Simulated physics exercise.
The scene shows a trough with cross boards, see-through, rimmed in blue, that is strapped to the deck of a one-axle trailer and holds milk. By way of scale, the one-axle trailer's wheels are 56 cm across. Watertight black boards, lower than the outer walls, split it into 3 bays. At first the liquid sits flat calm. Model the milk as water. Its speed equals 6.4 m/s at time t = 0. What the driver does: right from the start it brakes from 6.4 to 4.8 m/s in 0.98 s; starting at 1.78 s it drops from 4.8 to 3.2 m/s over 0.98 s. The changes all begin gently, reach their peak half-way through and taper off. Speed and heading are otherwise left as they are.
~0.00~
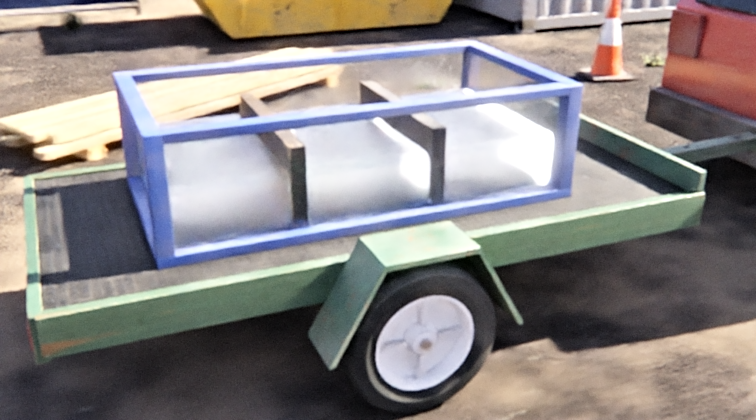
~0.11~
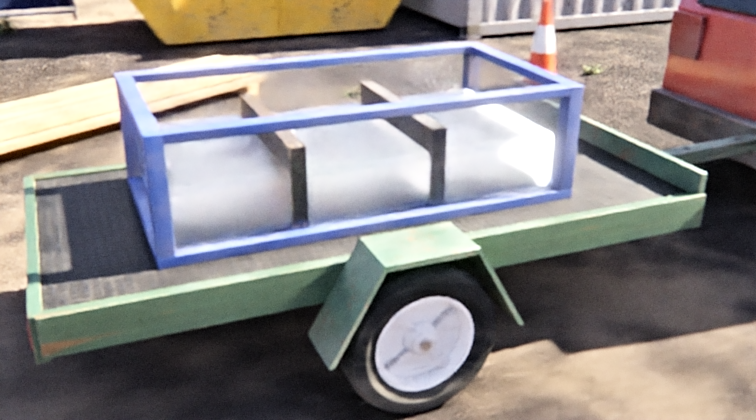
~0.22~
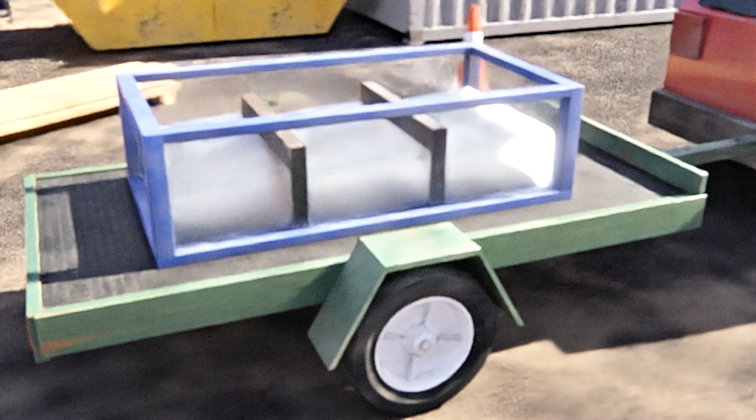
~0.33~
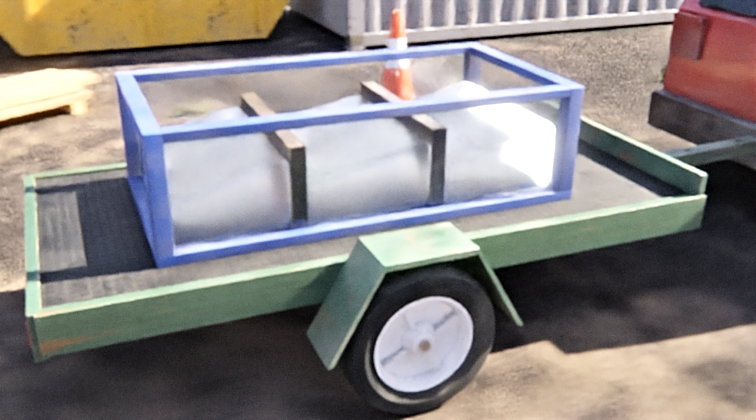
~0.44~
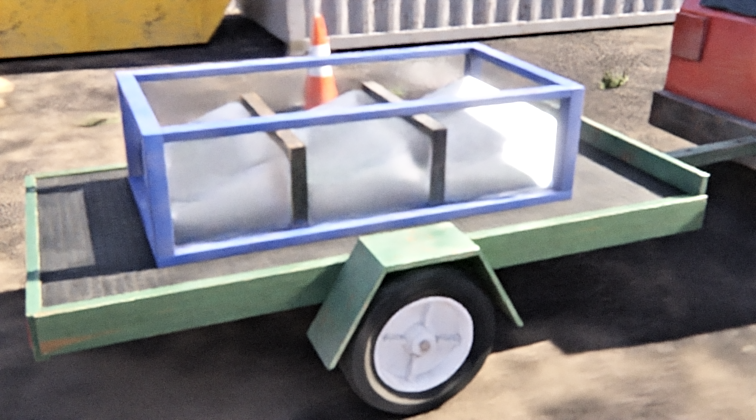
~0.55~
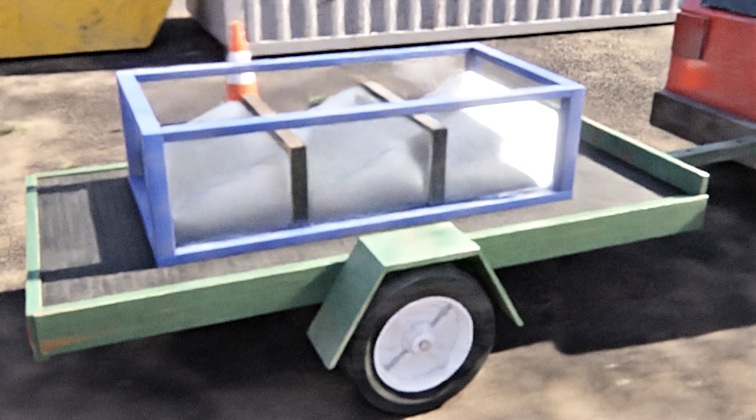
In a sunlit yard with a yellow skip and a pale corrugated container behind, the view looks slightly down on a trailer's side. A clear, blue-rimmed trough of milky liquid, split into three bays by dark boards, sits on the green trailer behind a red vehicle. The camera keeps pace as the wheel turns, planks and an orange cone slide left, and the initially flat liquid heaps into uneven mounds.
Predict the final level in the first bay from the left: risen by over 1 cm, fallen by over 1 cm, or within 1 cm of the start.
Within 1 cm of the start.
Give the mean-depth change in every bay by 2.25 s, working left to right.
In cm: 0, 0, 0.
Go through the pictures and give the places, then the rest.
The first picture shows levels, left to right, (224, 170), (355, 153), (484, 135); board top at (298, 148) and (440, 129); the front is on the right, levels are read along the near wall; a wheel hub at (430, 349).
The second picture shows levels, left to right, (224, 171), (355, 153), (485, 136).
The third picture shows levels, left to right, (225, 171), (355, 154), (485, 137).
The fourth picture shows levels, left to right, (224, 171), (355, 154), (484, 139).
The fifth picture shows levels, left to right, (225, 171), (355, 157), (485, 140).
The sixth picture shows levels, left to right, (225, 170), (355, 156), (485, 140); a wheel hub at (429, 351).
After 1.25 s the bays hold 22, 22, 22 cm, left to right.
After 2.25 s the bays hold 22, 22, 22 cm, left to right.
After 3.25 s the bays hold 21, 21, 22 cm, left to right.
After 5.74 s the bays hold 21, 21, 22 cm, left to right.
